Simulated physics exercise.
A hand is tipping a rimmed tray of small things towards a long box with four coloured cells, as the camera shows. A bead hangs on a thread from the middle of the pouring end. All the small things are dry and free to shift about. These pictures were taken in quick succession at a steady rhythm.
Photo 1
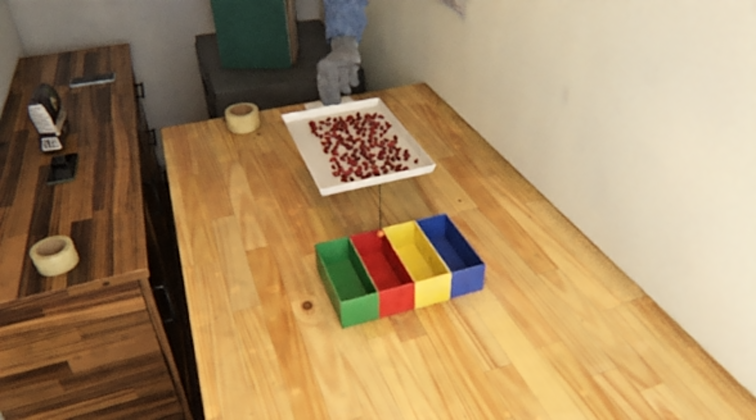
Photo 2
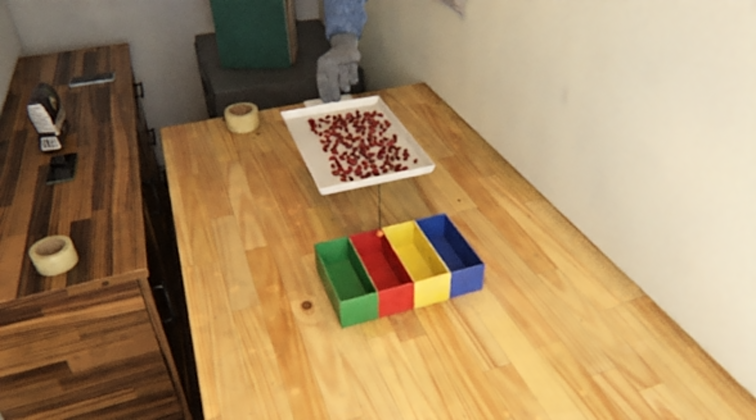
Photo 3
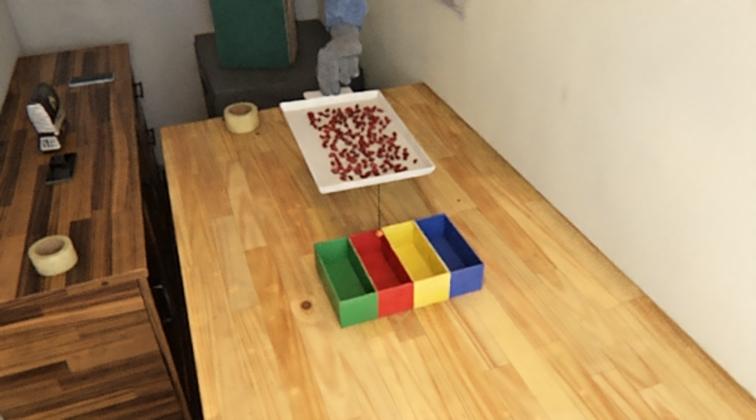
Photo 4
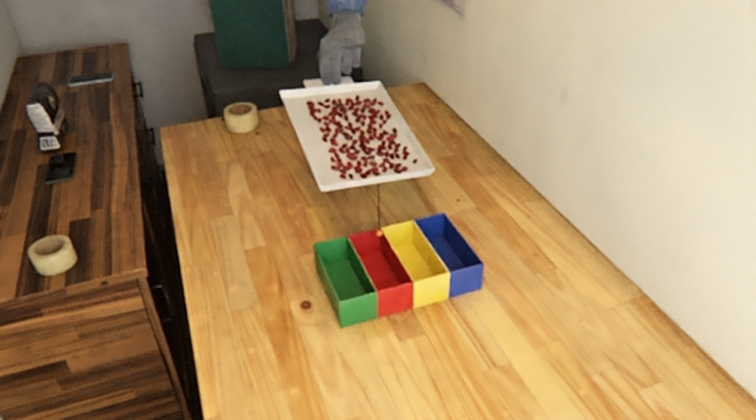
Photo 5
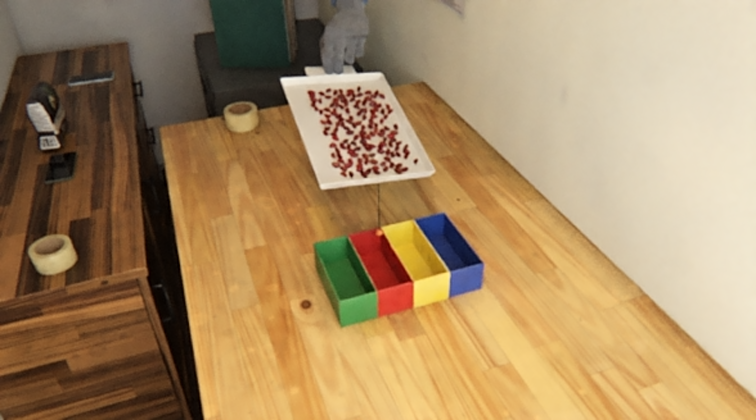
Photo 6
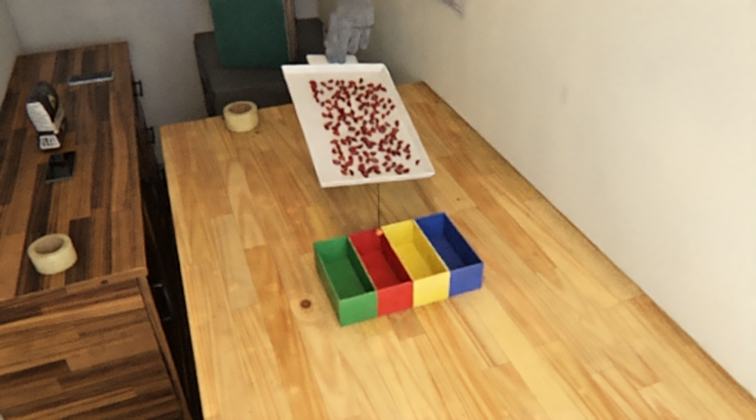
A gloved hand steadily raises the far end of a white tray of red beans.
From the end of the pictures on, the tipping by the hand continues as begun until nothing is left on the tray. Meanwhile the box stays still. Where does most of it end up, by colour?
Most of it ends up in blue.
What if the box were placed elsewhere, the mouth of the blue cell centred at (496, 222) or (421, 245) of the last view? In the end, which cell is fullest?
In order: The red one, blue.
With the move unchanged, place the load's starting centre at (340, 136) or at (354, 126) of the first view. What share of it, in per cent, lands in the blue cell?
First 60 %, then 60 %.
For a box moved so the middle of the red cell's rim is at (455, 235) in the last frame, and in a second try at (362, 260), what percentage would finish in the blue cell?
Some 0 percent in the first case, 70 percent in the second.
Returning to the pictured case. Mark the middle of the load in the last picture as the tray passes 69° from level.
The middle of the pieces shows up near (411, 169).
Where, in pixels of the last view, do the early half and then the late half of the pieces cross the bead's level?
Around (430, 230), followed by around (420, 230).
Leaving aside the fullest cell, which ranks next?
The runner-up: That yellow cell.
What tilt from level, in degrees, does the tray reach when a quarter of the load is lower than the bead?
The tilt is near 80° by then.
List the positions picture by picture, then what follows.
In the first picture, corners of the pouring end at (322, 187) and (432, 164), level; middle of the load at (363, 146), kidney beans; bead on its thread at (381, 234); green cell at (360, 308); red cell at (397, 298); yellow cell at (433, 288); blue cell at (467, 279).
In the second picture, corners of the pouring end at (322, 187) and (431, 164), level; middle of the load at (362, 145).
In the third picture, corners of the pouring end at (322, 186) and (431, 166), tipped barely, lowest at the right corner; middle of the load at (362, 142).
In the fourth picture, corners of the pouring end at (322, 184) and (431, 168), tipped a little, lowest at the right corner; middle of the load at (362, 137).
In the fifth picture, corners of the pouring end at (323, 182) and (432, 169), tipped clearly, lowest at the right corner; middle of the load at (363, 132).
In the sixth picture, corners of the pouring end at (324, 181) and (431, 171), tipped clearly, lowest at the right corner; middle of the load at (364, 128); green cell at (358, 307); red cell at (395, 297); yellow cell at (431, 287); blue cell at (466, 278).
Soon, tray tipped steeply; most on the tray; a stray few in the blue cell; a stray few in the yellow cell; a small part falling or outside the box.
A while on, tray tipped past a quarter turn; a stray few on the tray; about half in the blue cell; about a third in the yellow cell; a stray few in the red cell; a small part falling or outside the box.
Towards the end, tray tipped past a quarter turn; about half in the blue cell; about a third in the yellow cell; a stray few in the red cell; a stray few falling or outside the box.
Finally, tray tipped past a quarter turn; about half in the blue cell; about a third in the yellow cell; a stray few in the red cell; none in the green cell; a stray few outside the box.
